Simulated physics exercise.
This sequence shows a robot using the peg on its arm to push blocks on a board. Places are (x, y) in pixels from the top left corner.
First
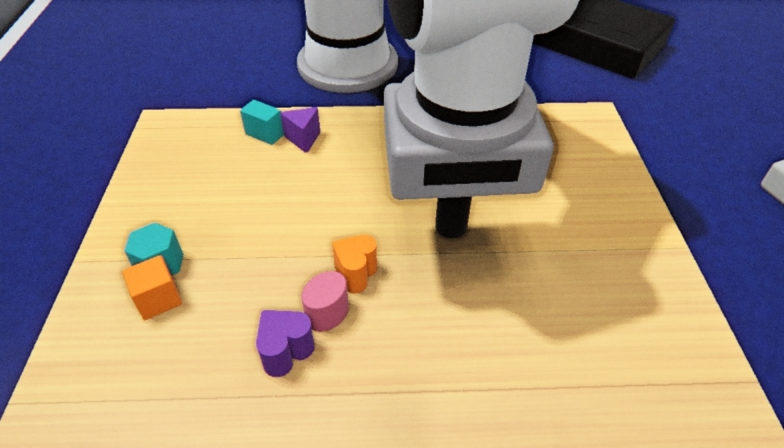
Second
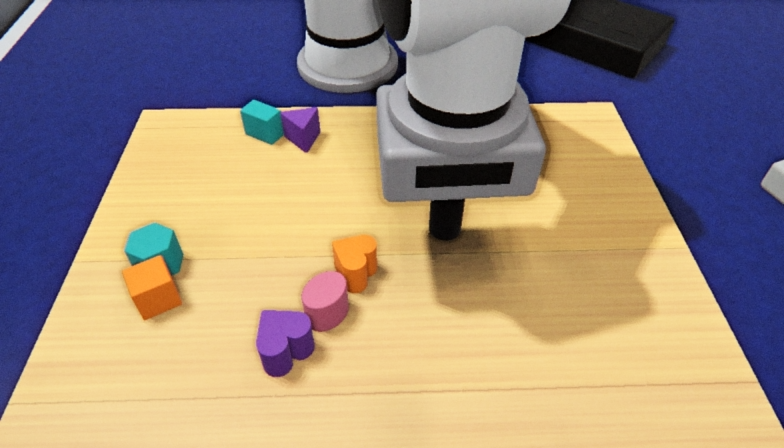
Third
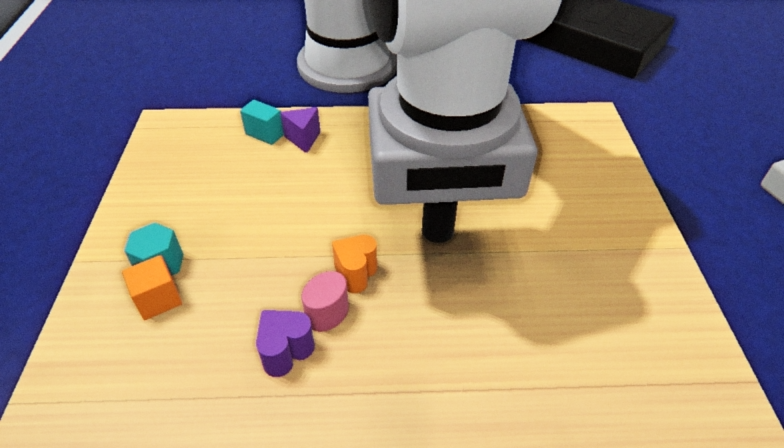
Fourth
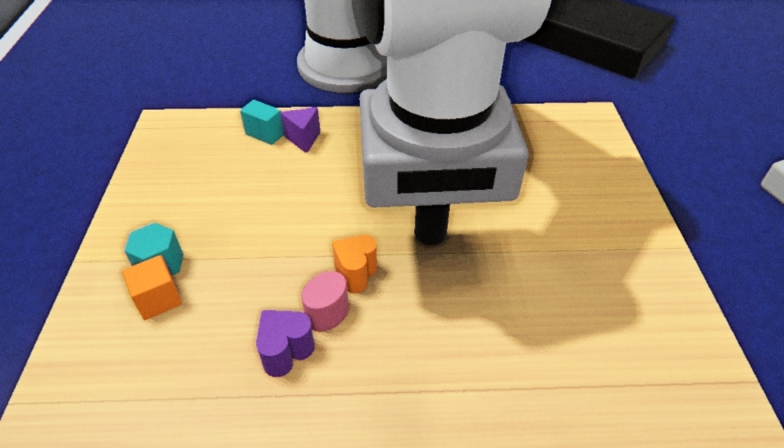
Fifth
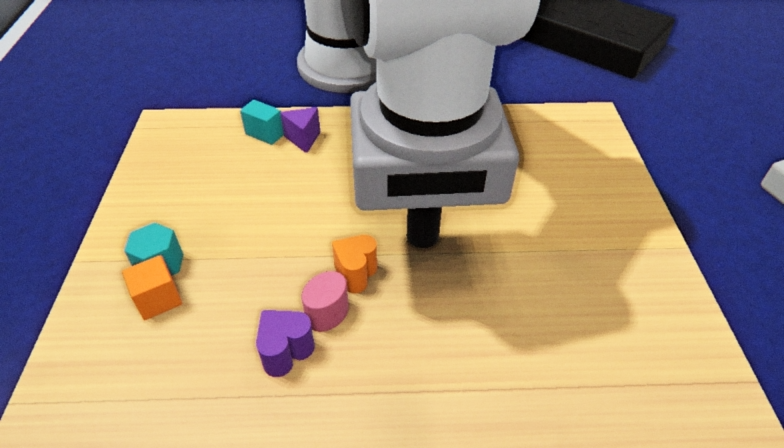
A robot arm with a black peg slid slowly a short way left across a wooden board, nearing an orange heart, while the pink, purple, teal and orange blocks all stayed still.
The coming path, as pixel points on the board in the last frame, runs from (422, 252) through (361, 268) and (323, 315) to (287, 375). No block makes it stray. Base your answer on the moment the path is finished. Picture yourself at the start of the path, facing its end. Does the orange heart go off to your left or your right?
Right.
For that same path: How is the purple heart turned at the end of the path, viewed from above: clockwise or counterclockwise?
From above, it looks like the purple heart goes clockwise.
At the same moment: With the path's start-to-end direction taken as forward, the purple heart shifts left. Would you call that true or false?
That is true.
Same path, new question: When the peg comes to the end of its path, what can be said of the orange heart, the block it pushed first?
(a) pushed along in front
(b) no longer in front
The correct letter is b.
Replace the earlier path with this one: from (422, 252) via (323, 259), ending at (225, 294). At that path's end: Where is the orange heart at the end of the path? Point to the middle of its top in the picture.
My best guess is (304, 264).
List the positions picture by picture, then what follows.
Lower end of the peg (451, 227), tops of blocks, purple heart (280, 329), pink elliptical block (324, 289), orange heart (355, 250), in the first frame.
Peg (445, 229), blocks as before, in the second frame.
Peg (438, 231), blocks as before, in the third frame.
Peg (430, 234), blocks as before, in the fourth frame.
Peg (423, 236), purple heart (280, 329), pink elliptical block (324, 289), orange heart (355, 250), in the fifth frame.
The first path, step by step. One third of the way, peg (360, 253); pink elliptical block (320, 295); orange heart (327, 259), turned 45° anticlockwise.
Two thirds of the way, peg (321, 301); purple heart (268, 358), turned 60° clockwise; pink elliptical block (304, 328), turned 50° anticlockwise; orange heart (294, 274).
At the end, peg (283, 360); purple heart (241, 389), turned 85° clockwise; pink elliptical block (295, 391), turned 105° anticlockwise; orange heart (295, 274).
